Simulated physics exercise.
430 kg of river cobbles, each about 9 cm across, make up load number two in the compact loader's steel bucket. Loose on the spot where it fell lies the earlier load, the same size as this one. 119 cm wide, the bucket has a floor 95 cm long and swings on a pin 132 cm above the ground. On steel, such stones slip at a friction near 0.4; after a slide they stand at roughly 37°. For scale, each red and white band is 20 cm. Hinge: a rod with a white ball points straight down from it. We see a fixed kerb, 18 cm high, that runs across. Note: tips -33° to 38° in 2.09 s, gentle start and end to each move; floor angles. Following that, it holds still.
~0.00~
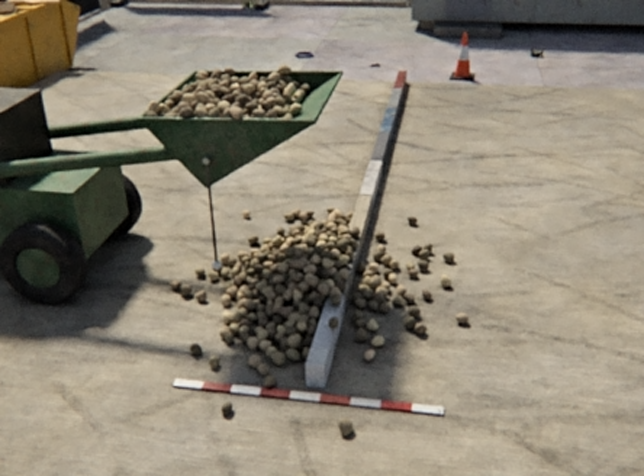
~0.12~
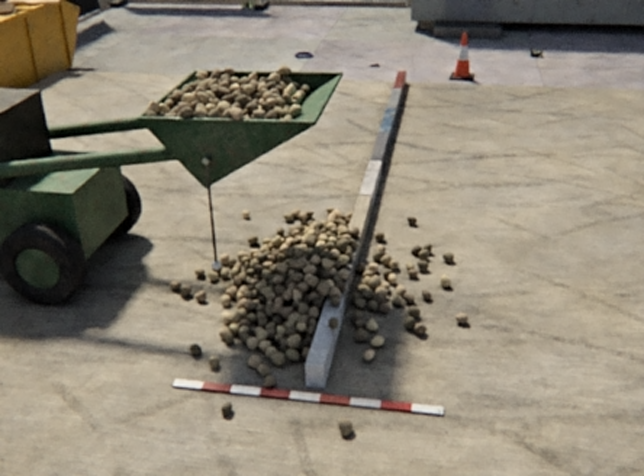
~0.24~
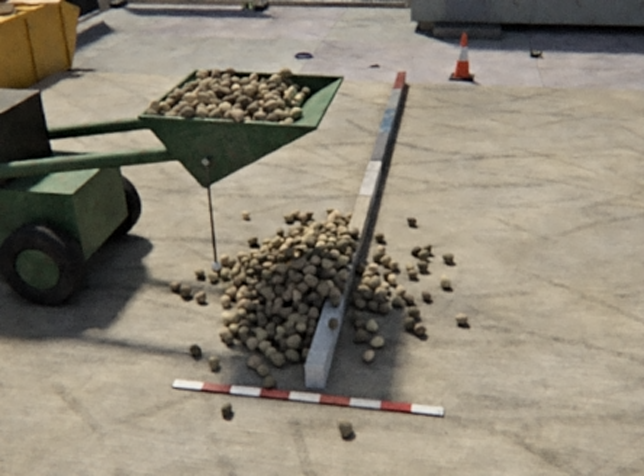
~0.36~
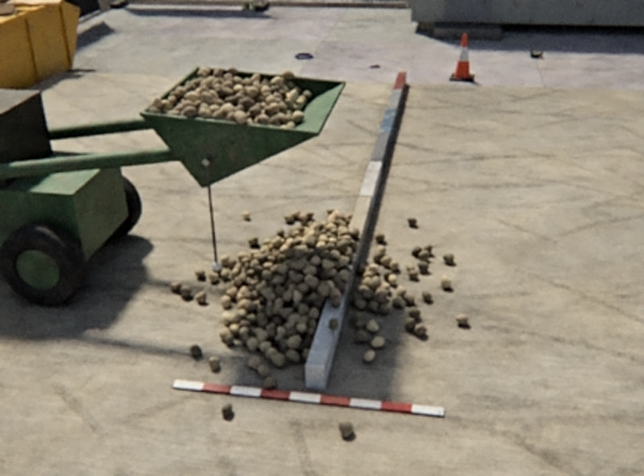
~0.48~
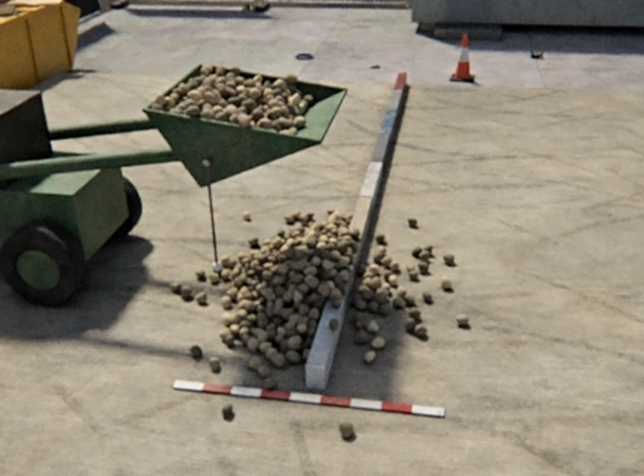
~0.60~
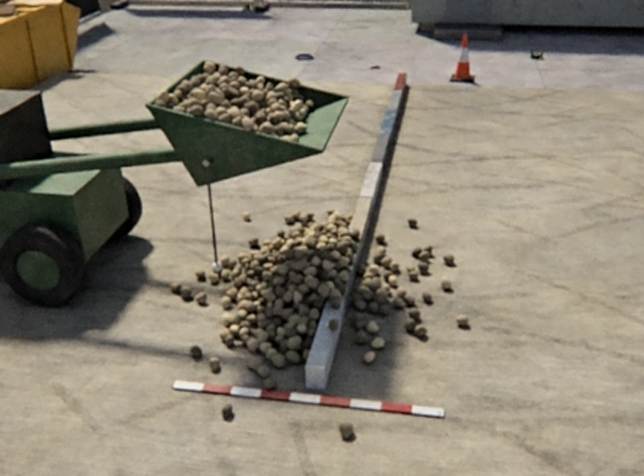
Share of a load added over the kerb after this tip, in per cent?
Some 86 %.
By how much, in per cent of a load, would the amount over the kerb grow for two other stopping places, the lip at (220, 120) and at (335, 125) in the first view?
Around 0 and 100 percent respectively.
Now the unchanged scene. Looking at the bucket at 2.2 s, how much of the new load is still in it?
Close to 20 in a hundred is still held.
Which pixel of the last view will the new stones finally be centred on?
Roughly at (391, 280) in the last picture.
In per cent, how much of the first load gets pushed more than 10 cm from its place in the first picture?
Roughly 10 % of them.
After 1.6 s the floor is at 27°; in per cent of one load, 96 in the bucket, 94 on this side of the kerb, 10 over the kerb; the foremost stones are at (435, 281).
After 2.2 s the floor is at 38°; in per cent of one load, 22 in the bucket, 126 on this side of the kerb, 52 over the kerb; the foremost stones are at (443, 291).
After 2.5 s the floor is at 38°; in per cent of one load, 0 in the bucket, 117 on this side of the kerb, 83 over the kerb; the foremost stones are at (481, 285).
After 5.2 s the floor is at 38°; in per cent of one load, 0 in the bucket, 104 on this side of the kerb, 96 over the kerb; the foremost stones are at (547, 305). Net gain over the kerb, 86.
